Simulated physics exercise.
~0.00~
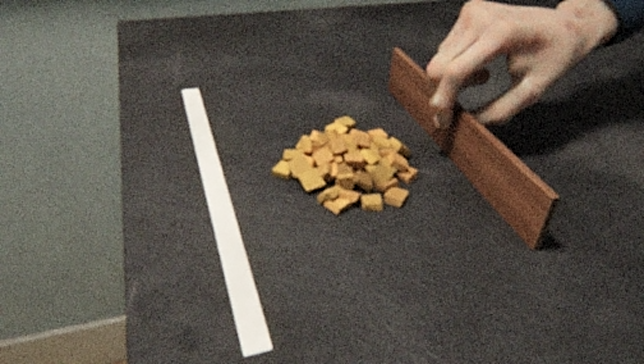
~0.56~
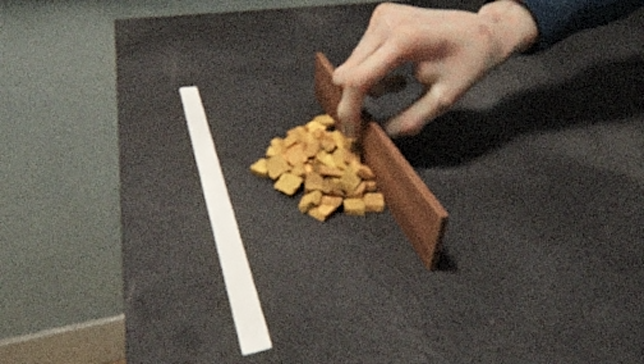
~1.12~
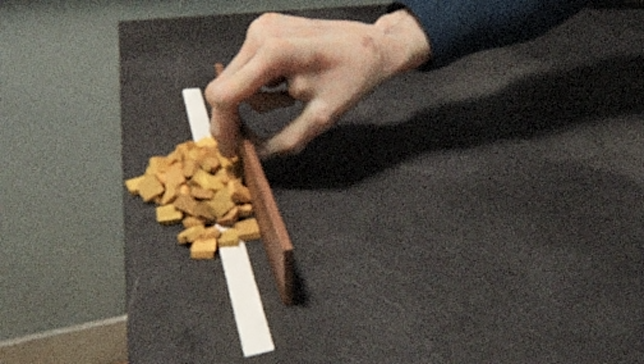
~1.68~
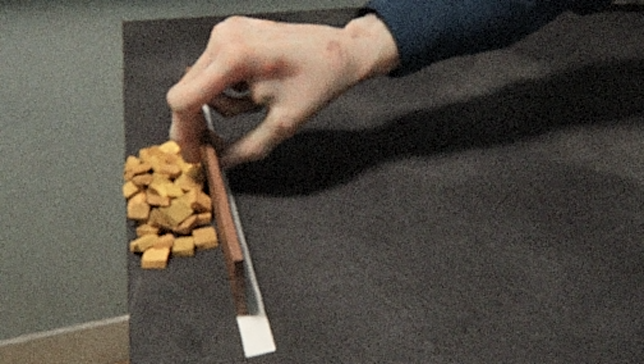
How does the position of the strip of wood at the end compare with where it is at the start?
At the start the strip of wood stands to the right of the heap, well away from the white tape. By the end it is much farther left, standing at the tape near the table's left edge.
